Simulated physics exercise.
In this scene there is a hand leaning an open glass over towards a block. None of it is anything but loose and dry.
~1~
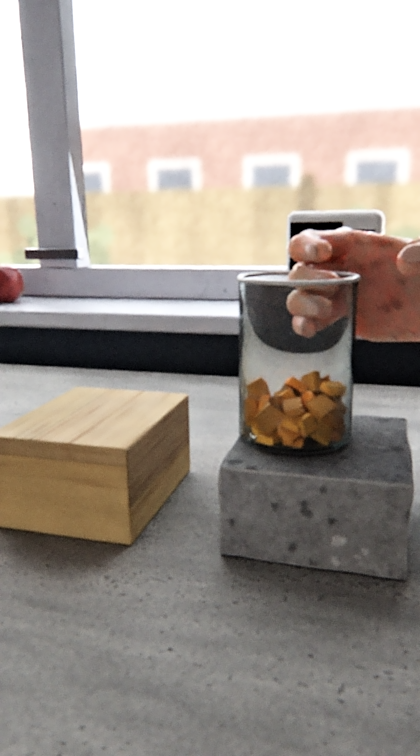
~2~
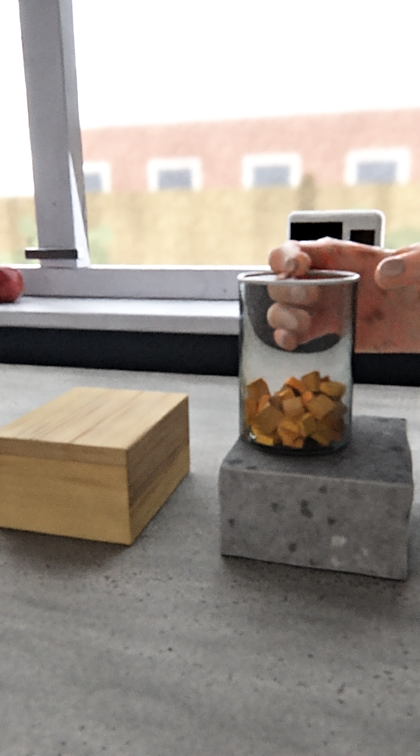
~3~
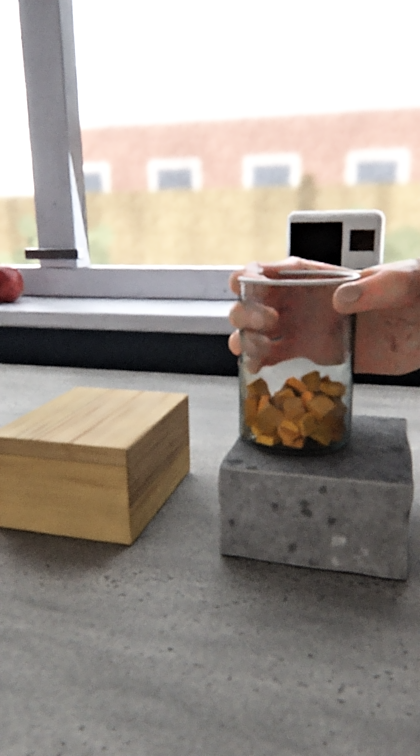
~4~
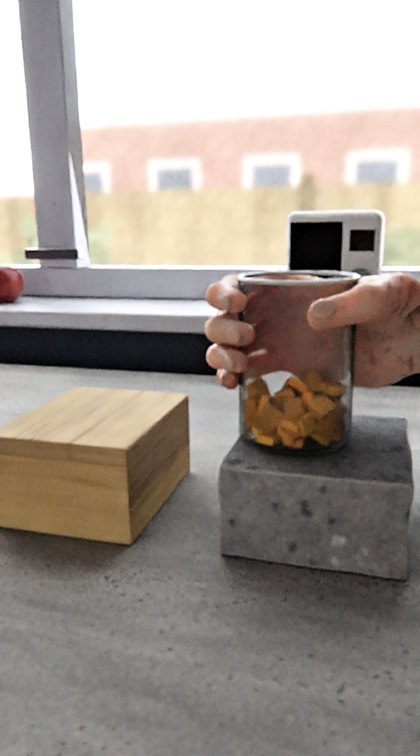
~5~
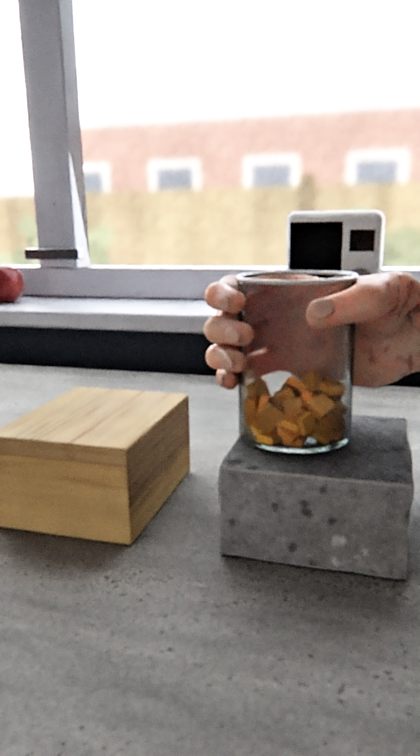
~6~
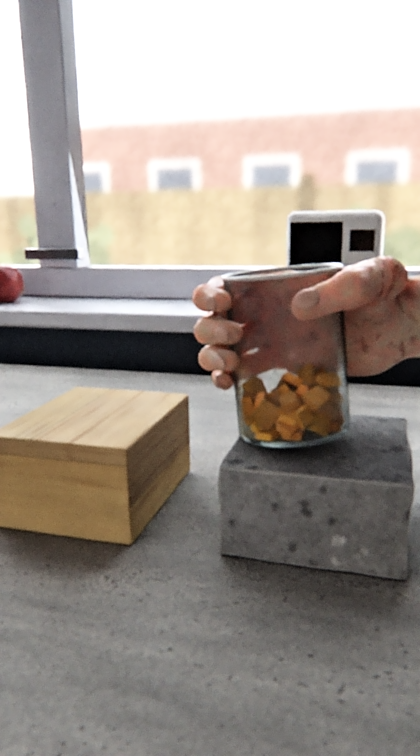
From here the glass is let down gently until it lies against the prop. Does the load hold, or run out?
The load, in the end, is retained.
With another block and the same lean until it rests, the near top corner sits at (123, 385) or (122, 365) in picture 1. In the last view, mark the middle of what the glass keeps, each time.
First height: Roughly (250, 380); second height: Roughly (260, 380).
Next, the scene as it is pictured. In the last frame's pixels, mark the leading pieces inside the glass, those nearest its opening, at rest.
Roughly at (165, 396) in the last view, I'd say.
Then, 0.41 s after the last picture, the glass leans 36°; everything is still inside.
Then, 0.85 s after the last picture, the glass leans 69°; everything is still inside.
Then, 1.37 s after the last picture, the glass rests on the block at 84°; everything is still inside.
At rest, the glass rests on the block at 84°; everything is still inside.
